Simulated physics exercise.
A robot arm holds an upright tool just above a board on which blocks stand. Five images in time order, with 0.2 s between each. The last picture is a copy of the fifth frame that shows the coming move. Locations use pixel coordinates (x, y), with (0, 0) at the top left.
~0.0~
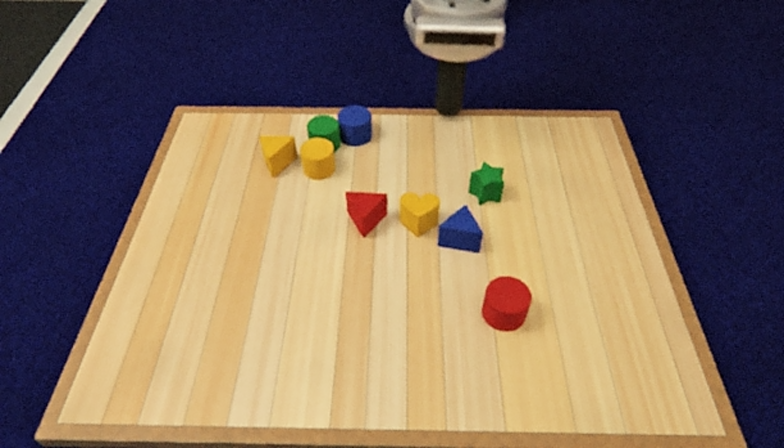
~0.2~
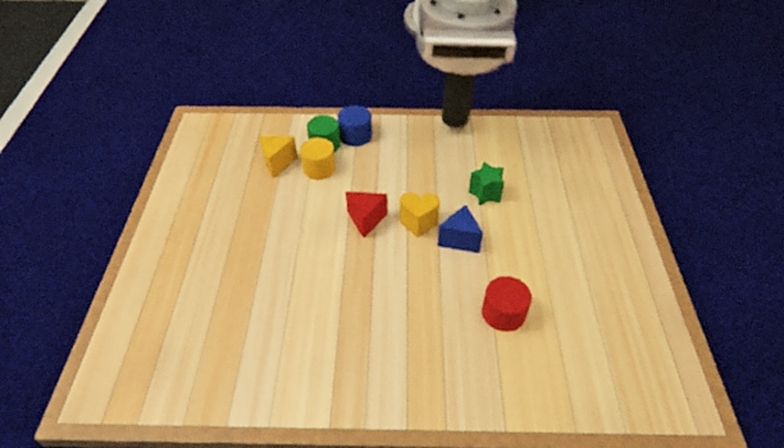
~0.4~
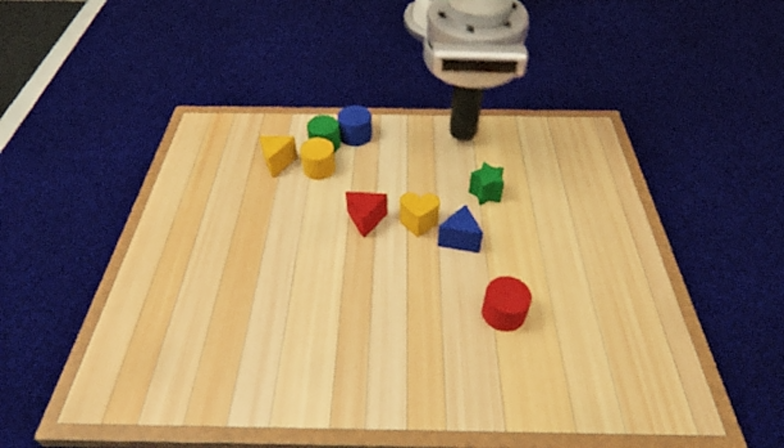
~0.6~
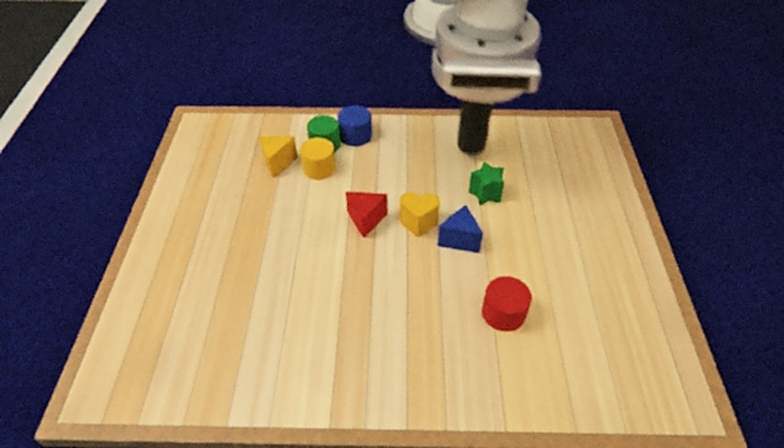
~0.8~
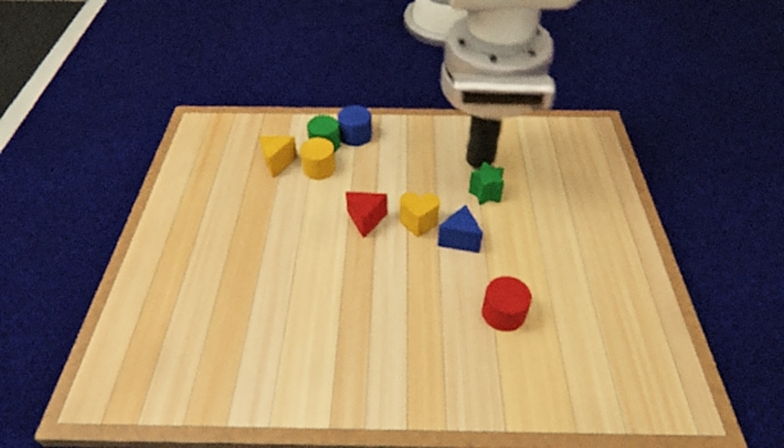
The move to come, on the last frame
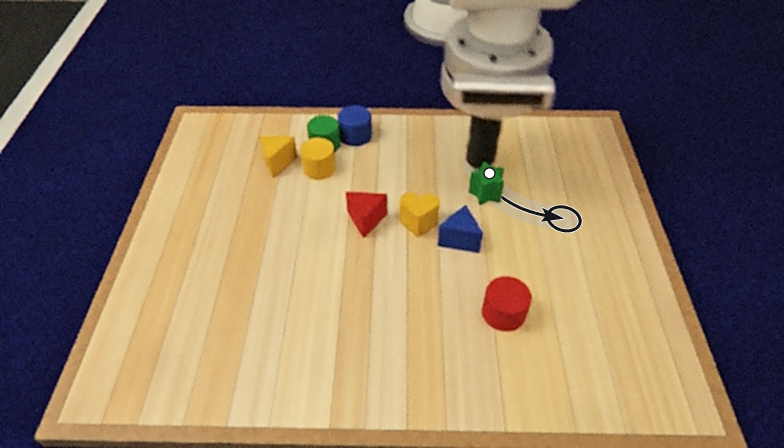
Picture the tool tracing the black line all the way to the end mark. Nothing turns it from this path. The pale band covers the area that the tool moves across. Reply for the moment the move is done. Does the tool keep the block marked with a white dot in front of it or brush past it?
It slips away.
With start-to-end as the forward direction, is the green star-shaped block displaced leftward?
No.
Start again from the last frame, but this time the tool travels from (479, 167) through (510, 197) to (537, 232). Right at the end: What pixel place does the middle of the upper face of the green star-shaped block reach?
I'd expect the centre of its top face to be at (492, 188).
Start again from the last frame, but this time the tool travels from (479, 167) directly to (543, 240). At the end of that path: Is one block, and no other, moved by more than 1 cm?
I'd say yes.
Drawn move, from (479, 167) via (495, 191) and (526, 210), ending at (564, 219); the dot is on the green star-shaped block.
On the path given first. One third of the way, tool (497, 185); green star-shaped block (492, 190).
Two thirds of the way, tool (529, 204); green star-shaped block (495, 196), turned 30° clockwise.
At the end, tool (566, 212); blue triangular piece still; green star-shaped block (495, 196), turned 30° clockwise.
